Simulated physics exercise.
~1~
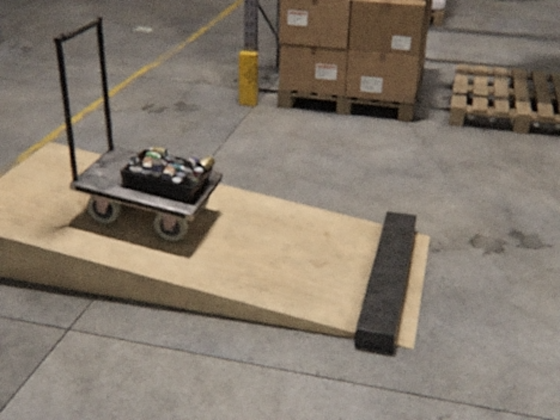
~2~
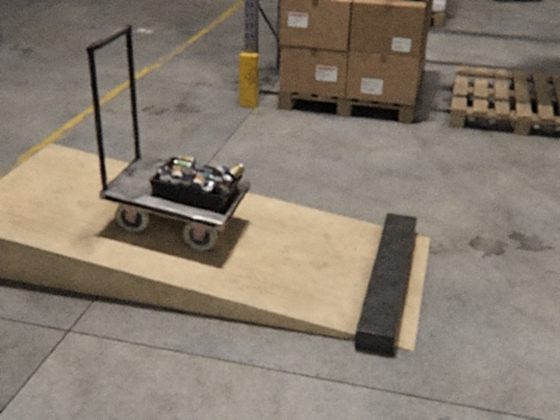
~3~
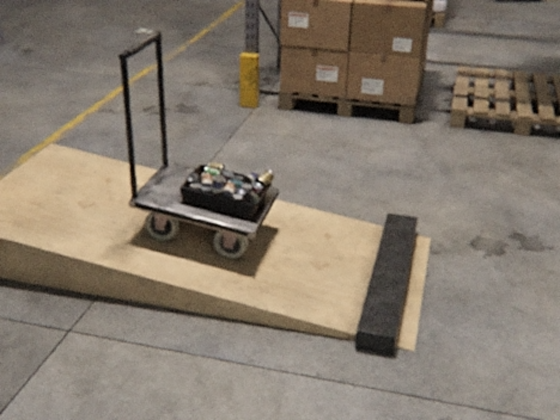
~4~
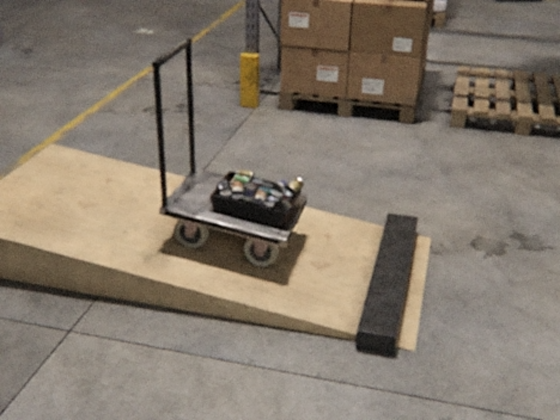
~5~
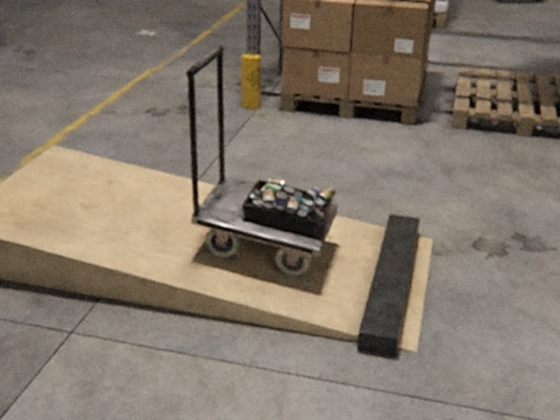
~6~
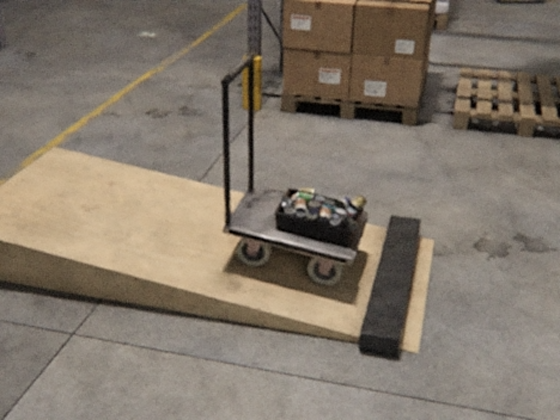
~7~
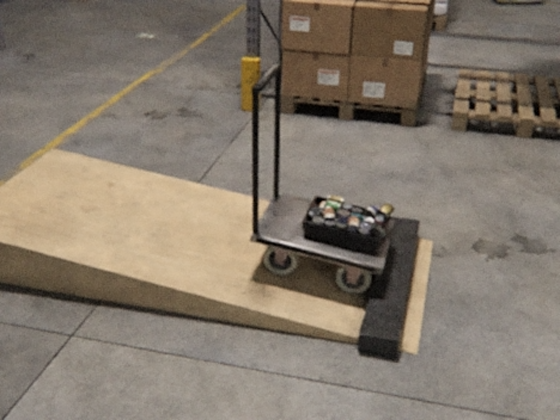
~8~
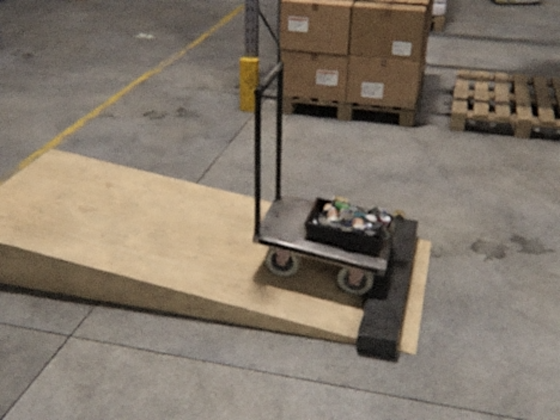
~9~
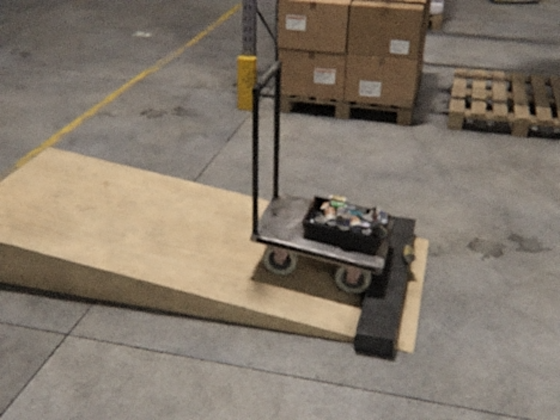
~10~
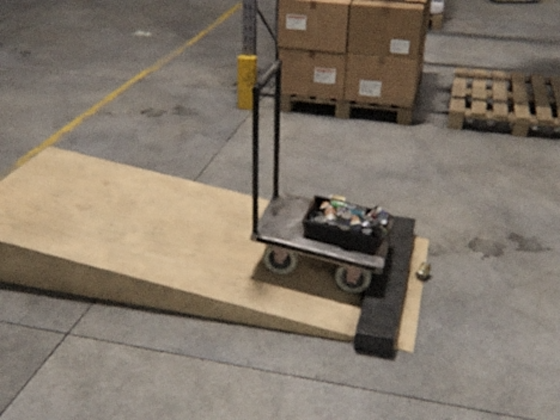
Trolley carrying a black container of small tins rolls right down a wooden ramp, stops at a dark step, and one tin tumbles out beyond.
